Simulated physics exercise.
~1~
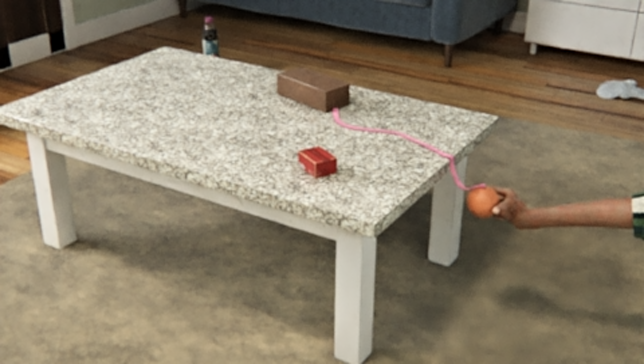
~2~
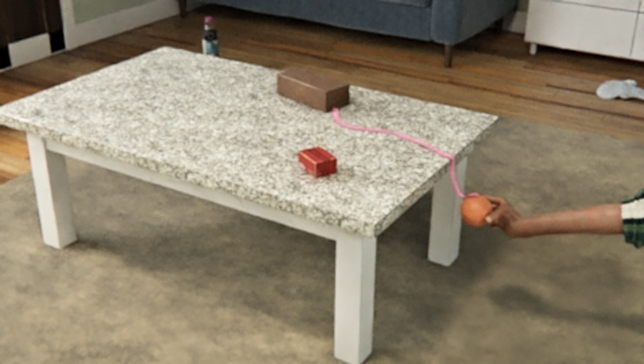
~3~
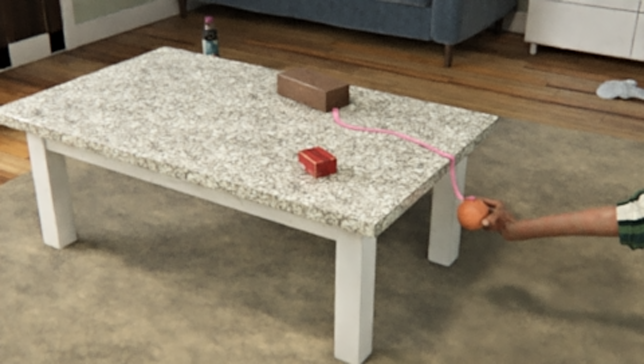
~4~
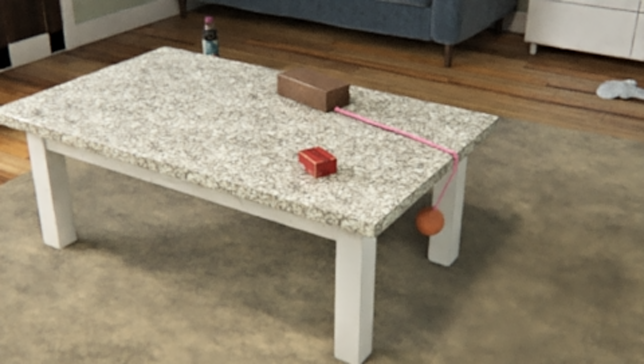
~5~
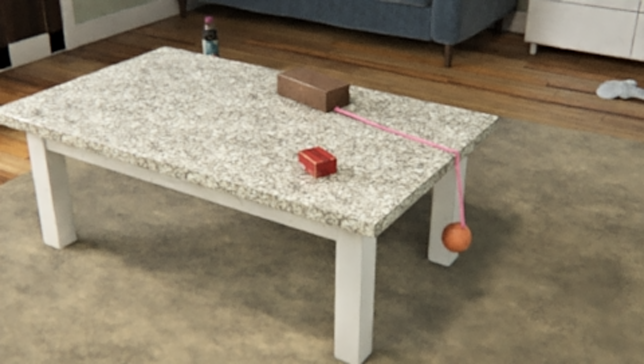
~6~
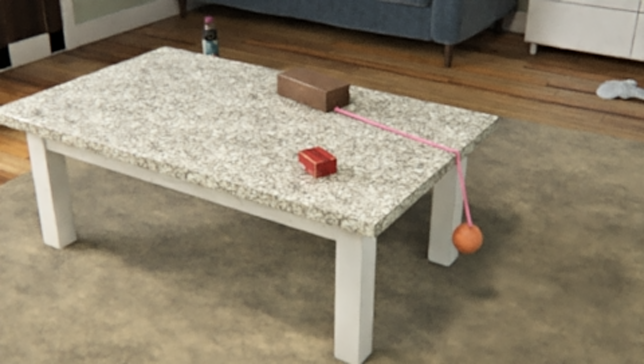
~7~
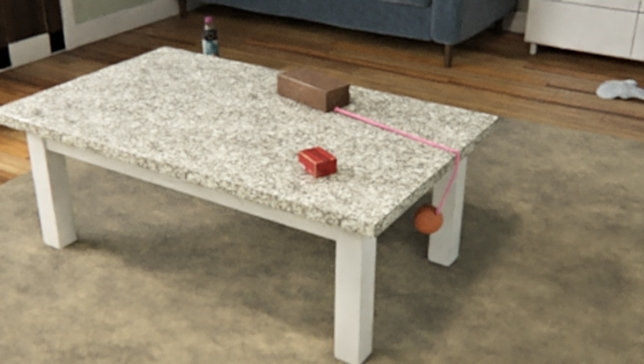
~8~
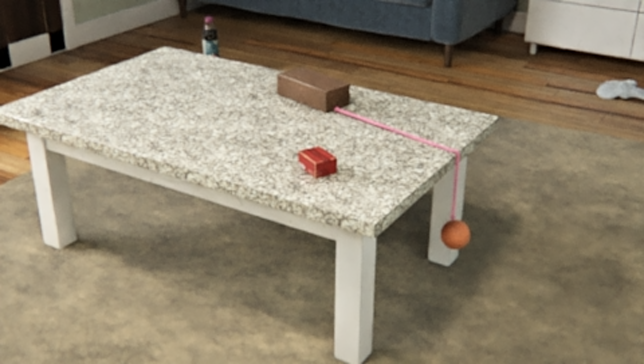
A hand held an orange tied to a pink ribbon beside a speckled table, then let go and drew away. The orange swung back and forth below the table's edge, still hanging at the end, while the brown brick and red box stayed put on top.
